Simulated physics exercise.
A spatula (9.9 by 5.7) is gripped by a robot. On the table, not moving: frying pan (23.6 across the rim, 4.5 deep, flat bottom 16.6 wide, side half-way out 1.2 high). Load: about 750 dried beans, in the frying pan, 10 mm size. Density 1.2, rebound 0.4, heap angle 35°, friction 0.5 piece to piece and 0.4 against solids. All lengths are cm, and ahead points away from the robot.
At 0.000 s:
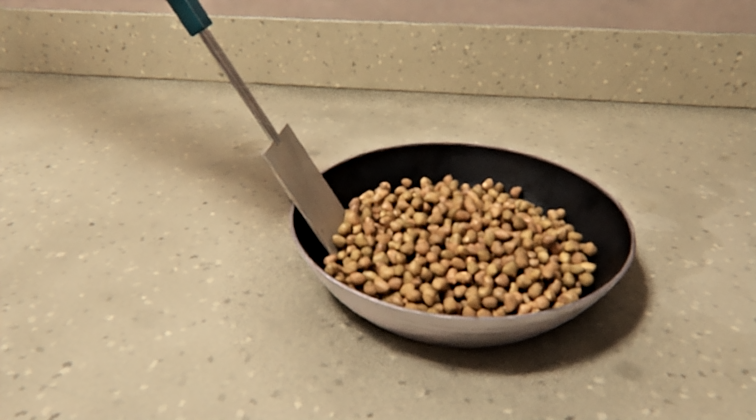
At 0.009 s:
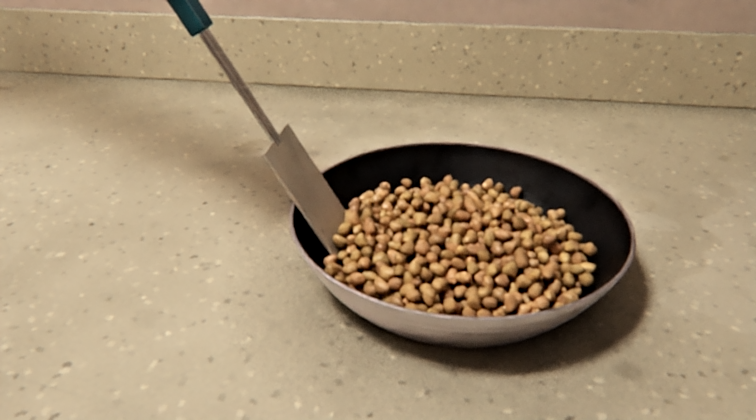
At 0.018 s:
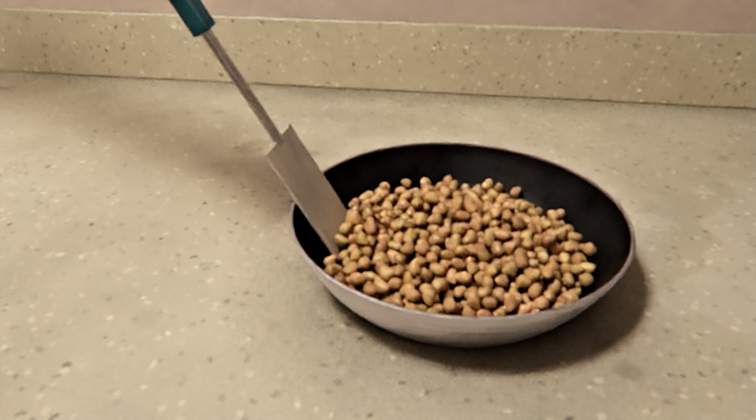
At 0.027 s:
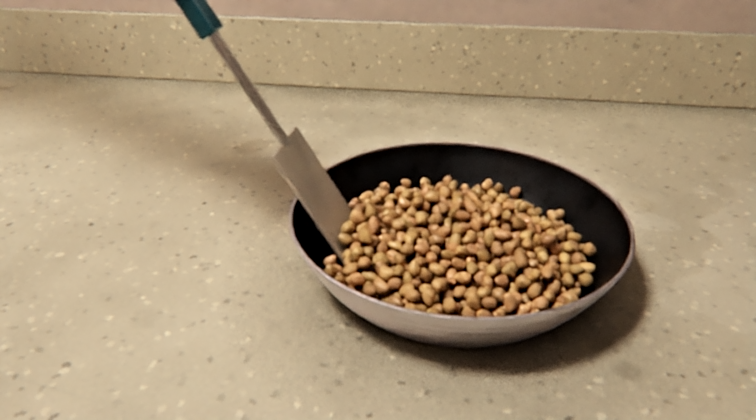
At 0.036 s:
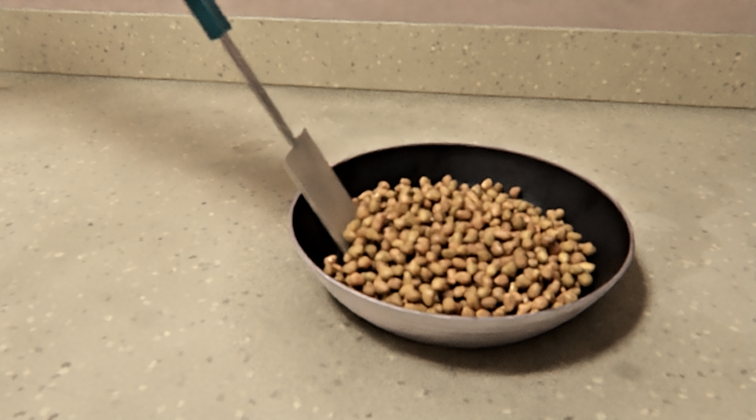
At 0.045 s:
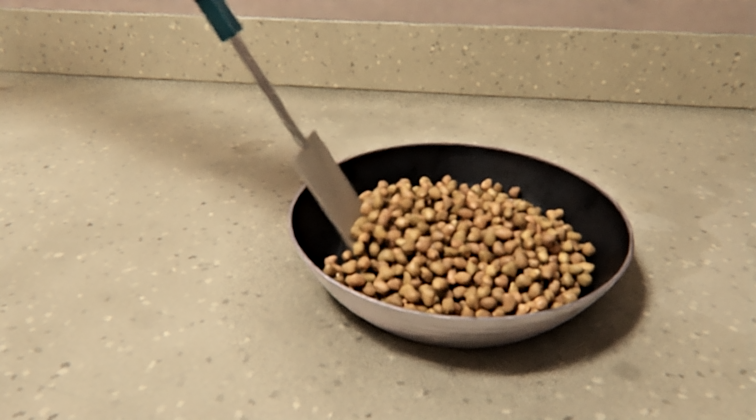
Teal-handled spatula sliding slightly right at the left edge of a heap of brown beans in a still frying pan.
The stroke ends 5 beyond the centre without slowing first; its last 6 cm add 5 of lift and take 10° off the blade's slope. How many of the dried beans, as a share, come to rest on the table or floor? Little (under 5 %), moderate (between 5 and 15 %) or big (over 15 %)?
Share on the table or floor: Moderate (between 5 and 15 %).
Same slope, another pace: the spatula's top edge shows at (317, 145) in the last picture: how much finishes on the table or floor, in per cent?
Some 15 per cent.
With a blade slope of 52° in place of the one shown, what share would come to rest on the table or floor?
Then about 10 per cent.
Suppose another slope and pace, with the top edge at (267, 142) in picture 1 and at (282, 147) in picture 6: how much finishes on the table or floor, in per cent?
Some 0 per cent.
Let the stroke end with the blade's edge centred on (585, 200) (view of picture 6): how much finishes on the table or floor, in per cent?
About 15 per cent.
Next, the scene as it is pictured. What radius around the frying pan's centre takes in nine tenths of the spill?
Roughly 40 cm.
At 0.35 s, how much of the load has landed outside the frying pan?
Some 8 per cent.
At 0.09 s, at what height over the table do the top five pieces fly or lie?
Roughly 5 cm.
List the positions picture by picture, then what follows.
In the first frame, spatula top edge at (275, 138), sloping 60°; upper third of the load around (451, 236), from x 330 to 590, top at y 180; 750 in the frying pan.
In the second frame, spatula top edge at (275, 138), sloping 60°; upper third of the load around (451, 236), from x 330 to 590, top at y 180.
In the third frame, spatula top edge at (278, 139), sloping 60°; upper third of the load around (450, 236), from x 330 to 590, top at y 180.
In the fourth frame, spatula top edge at (284, 140), sloping 60°; upper third of the load around (449, 235), from x 330 to 590, top at y 180.
In the fifth frame, spatula top edge at (293, 142), sloping 60°; upper third of the load around (447, 235), from x 330 to 590, top at y 180.
In the sixth frame, spatula top edge at (303, 144), sloping 60°; upper third of the load around (444, 233), from x 330 to 590, top at y 180; 750 in the frying pan.
After 0.09 s, sloping 60°, highest piece 5 above the table; 750 in the frying pan.
After 0.13 s, sloping 56°, highest piece 6 above the table; 750 in the frying pan.
After 0.35 s, sloping 50°, highest piece 5 above the table; 688 in the frying pan, 62 on the table or floor.
After 1.40 s, sloping 50°, highest piece 5 above the table; 688 in the frying pan, 62 on the table or floor.
At rest, 688 in the frying pan, 62 on the table or floor. That is 8 % on the table or floor.
